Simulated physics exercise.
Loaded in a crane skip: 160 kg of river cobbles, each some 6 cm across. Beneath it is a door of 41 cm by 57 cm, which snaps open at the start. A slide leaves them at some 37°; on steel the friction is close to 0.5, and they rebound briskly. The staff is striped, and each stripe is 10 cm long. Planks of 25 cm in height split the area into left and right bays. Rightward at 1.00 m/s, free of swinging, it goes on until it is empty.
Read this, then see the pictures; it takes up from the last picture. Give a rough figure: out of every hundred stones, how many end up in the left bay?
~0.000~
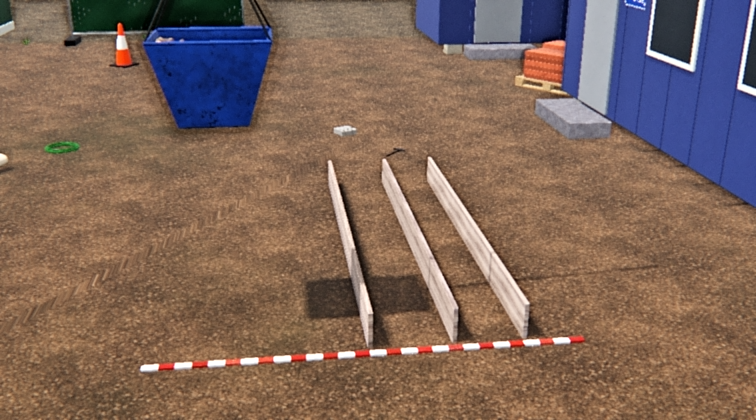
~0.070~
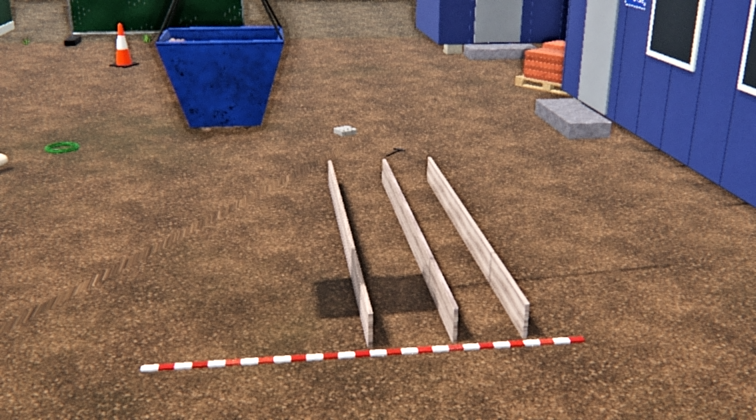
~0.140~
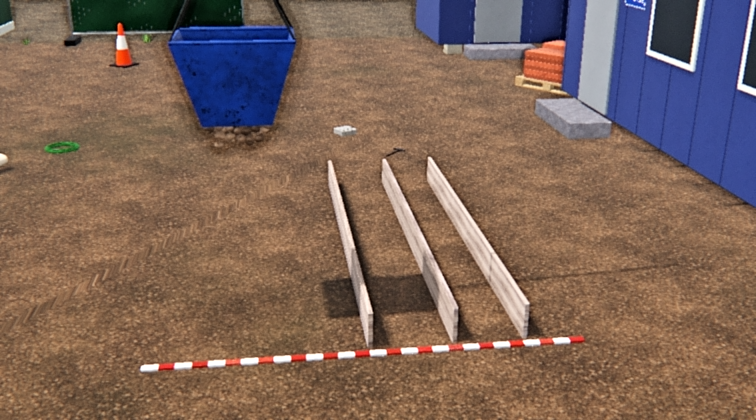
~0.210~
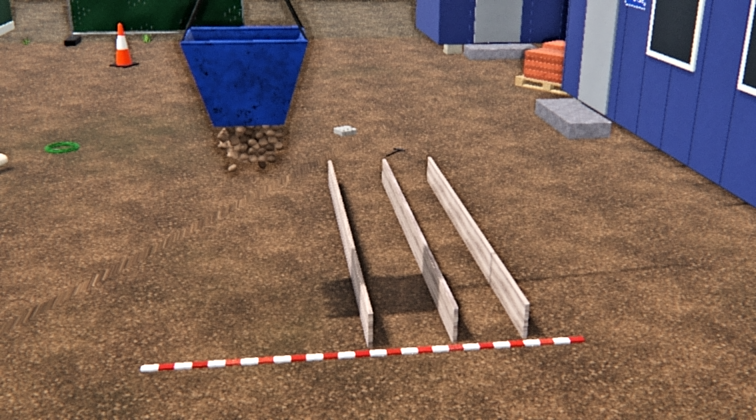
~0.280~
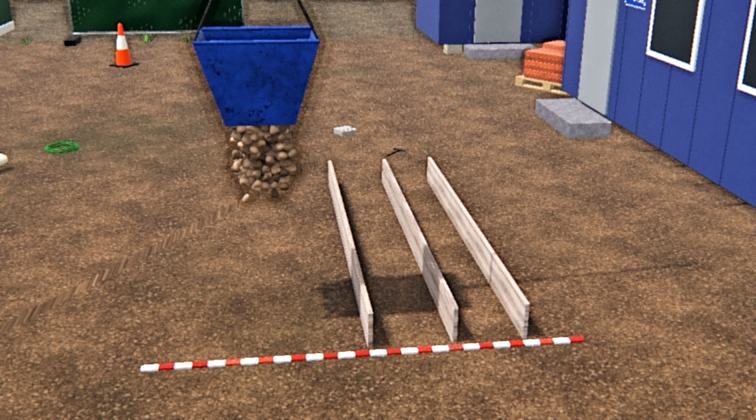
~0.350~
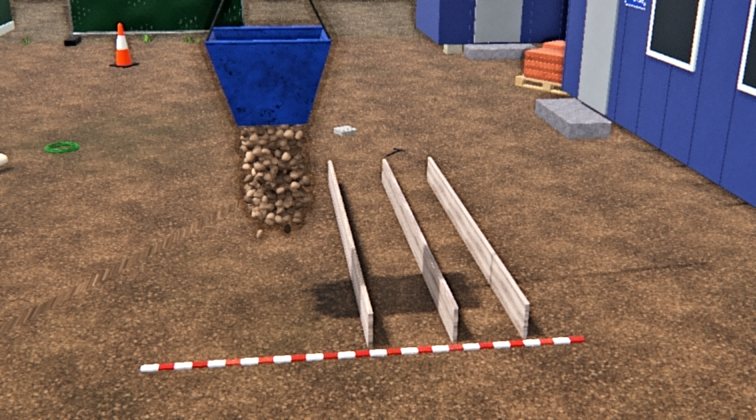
About 2 out of every hundred.
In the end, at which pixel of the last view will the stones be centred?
They settle centred roughly at (318, 301).
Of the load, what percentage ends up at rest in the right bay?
Roughly 0 per cent of it.
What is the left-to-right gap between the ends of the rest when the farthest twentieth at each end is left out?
Horizontal spread approx 80 cm.
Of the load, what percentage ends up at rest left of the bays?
Some 100 per cent of the load.
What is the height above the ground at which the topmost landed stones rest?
24 cm.
After 0.7 s, 0 % in the crane skip, 100 % falling or lying left of the bays; the stones farthest right are at (357, 262).
After 1.1 s, 0 % in the crane skip, 98 % falling or lying left of the bays, 2 % falling or lying in the left bay; the stones farthest right are at (424, 298).
After 1.7 s, 0 % in the crane skip, 98 % falling or lying left of the bays, 2 % falling or lying in the left bay; the stones farthest right are at (436, 302).
After 2.6 s, 0 % in the crane skip, 98 % falling or lying left of the bays, 2 % falling or lying in the left bay; the stones farthest right are at (437, 302).
After 4.5 s, 0 % in the crane skip, 98 % left of the bays, 2 % in the left bay; the stones farthest right are at (437, 302).
